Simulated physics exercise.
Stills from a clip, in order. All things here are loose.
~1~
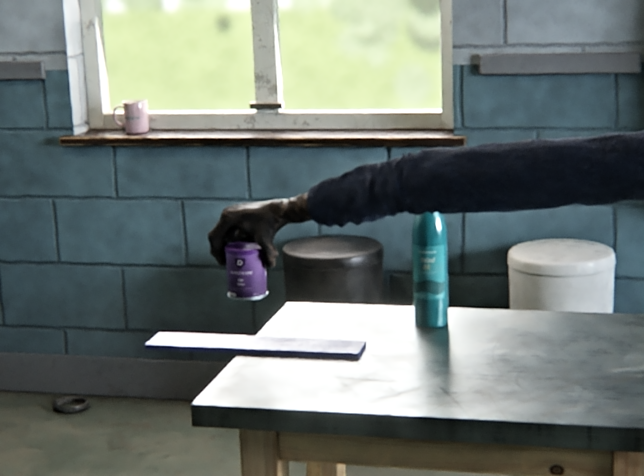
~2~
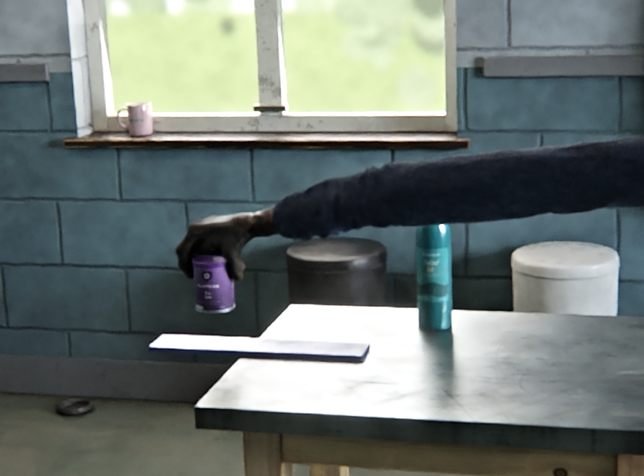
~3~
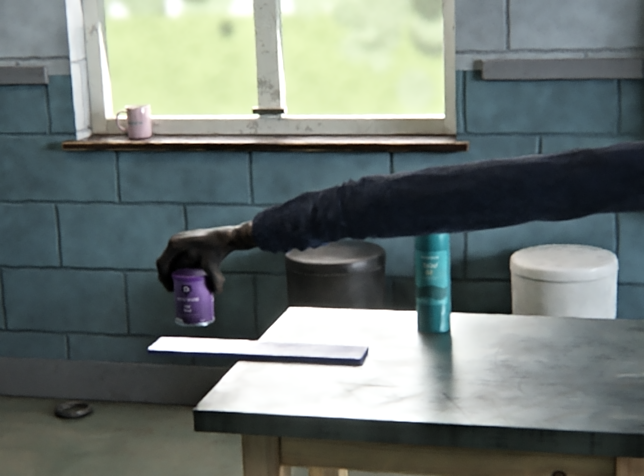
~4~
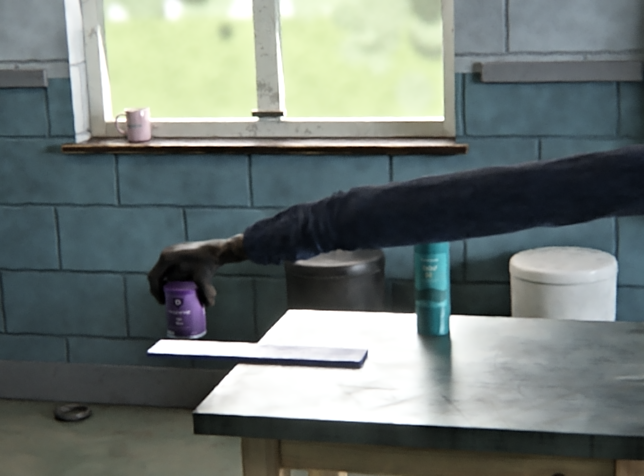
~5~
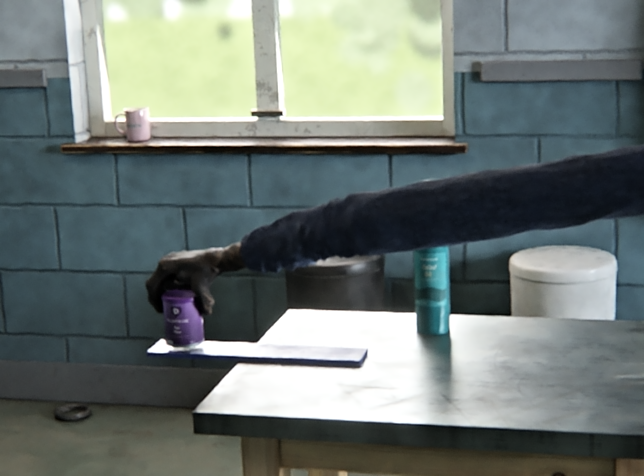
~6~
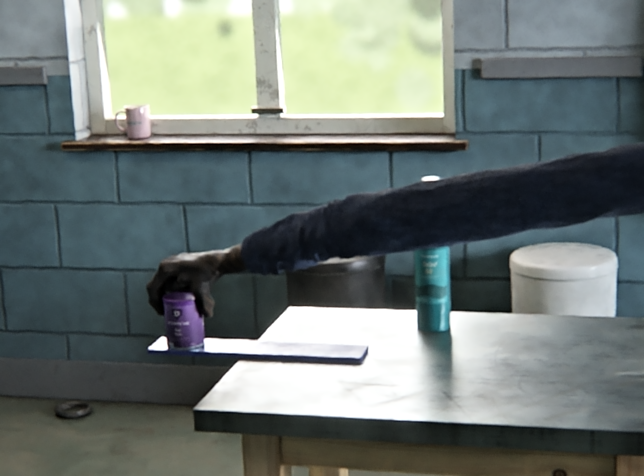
In a blue-walled room, a gloved hand moving a purple tin left and lowering it onto a board's overhanging end, still gripping it.
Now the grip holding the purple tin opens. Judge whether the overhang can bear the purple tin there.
It cannot.
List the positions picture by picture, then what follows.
In the first frame, still above its spot; purple tin (246, 270); blue board (255, 345).
In the second frame, still above its spot; purple tin (214, 283); blue board (259, 347).
In the third frame, still above its spot; purple tin (194, 296); blue board (258, 350).
In the fourth frame, still above its spot; purple tin (186, 309); blue board (257, 353).
In the fifth frame, still above its spot; purple tin (183, 318); blue board (257, 352).
In the sixth frame, set down, still held; purple tin (184, 320); blue board (258, 350).
Then, 0.50 s later than the last frame, purple tin and blue board now down on the floor or falling.
Then, 0.70 s later than the last frame, things are still on the move.
When it is over, down on the floor or falling, purple tin and blue board; turquoise bottle as before. The board goes over.
